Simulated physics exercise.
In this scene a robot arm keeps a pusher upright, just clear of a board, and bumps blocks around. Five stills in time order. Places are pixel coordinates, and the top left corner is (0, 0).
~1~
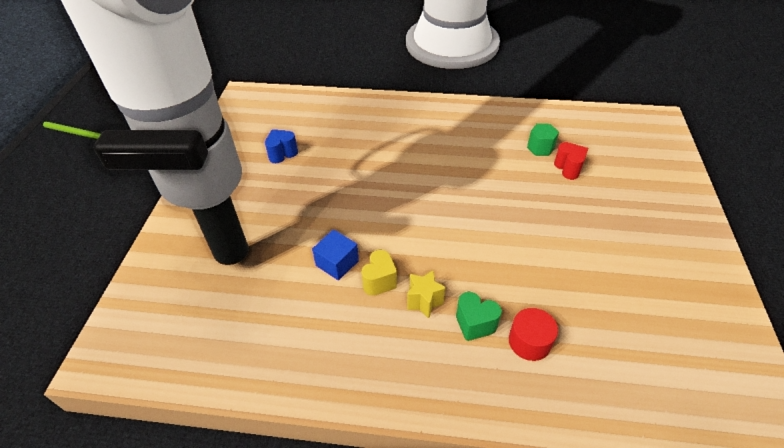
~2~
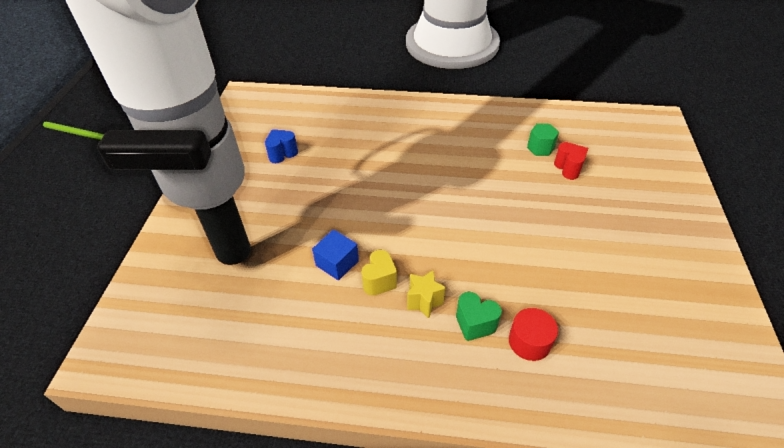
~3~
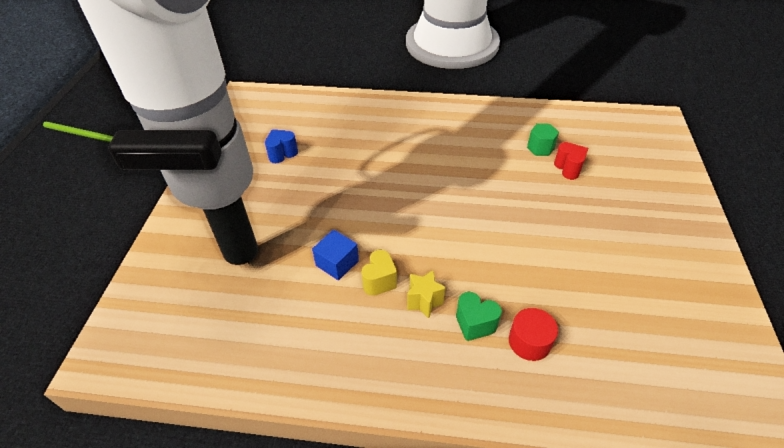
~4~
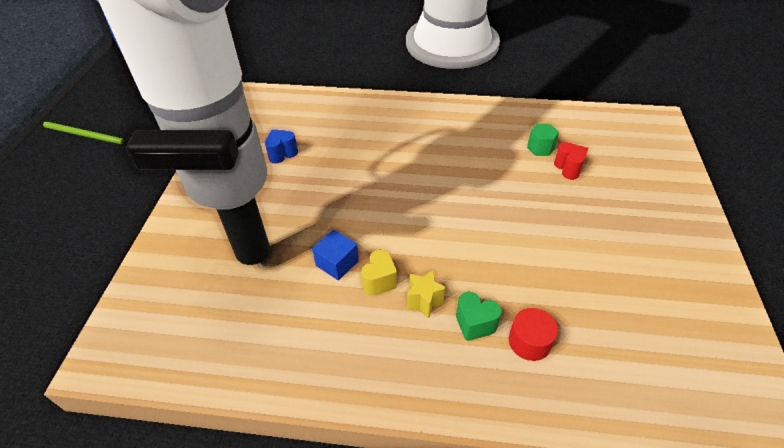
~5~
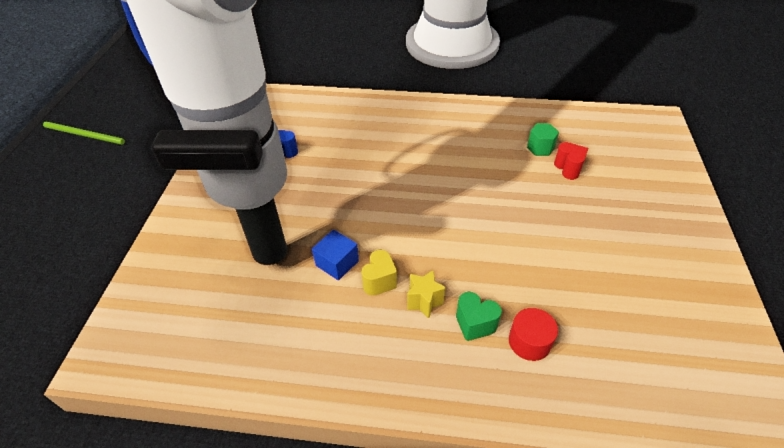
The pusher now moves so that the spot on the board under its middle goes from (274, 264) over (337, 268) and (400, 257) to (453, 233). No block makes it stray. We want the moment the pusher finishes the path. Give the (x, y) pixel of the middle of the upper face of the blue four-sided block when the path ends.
The middle of its top is at (472, 196).
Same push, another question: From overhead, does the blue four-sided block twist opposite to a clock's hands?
Final answer: Yes.
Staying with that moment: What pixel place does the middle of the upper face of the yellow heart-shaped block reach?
I expect it at (419, 266).
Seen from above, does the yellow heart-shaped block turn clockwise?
I believe so.
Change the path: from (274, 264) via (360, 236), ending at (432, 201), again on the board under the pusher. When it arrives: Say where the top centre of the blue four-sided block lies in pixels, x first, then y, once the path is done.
It ends at (359, 248).
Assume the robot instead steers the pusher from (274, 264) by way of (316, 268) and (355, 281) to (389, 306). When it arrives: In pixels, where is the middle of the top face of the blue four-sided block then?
I predict (379, 243).
The first path, step by step. One third of the way, pusher (336, 257); blue four-sided block (374, 241), turned 20° anticlockwise; yellow heart-shaped block (388, 264), turned 40° clockwise.
Two thirds of the way, pusher (400, 246); blue four-sided block (425, 223), turned 80° anticlockwise; yellow heart-shaped block (418, 267); yellow star block (431, 291).
At the end, pusher (454, 222); blue four-sided block (472, 196), turned 100° anticlockwise; yellow heart-shaped block (419, 266), turned 130° clockwise; yellow star block (431, 291).
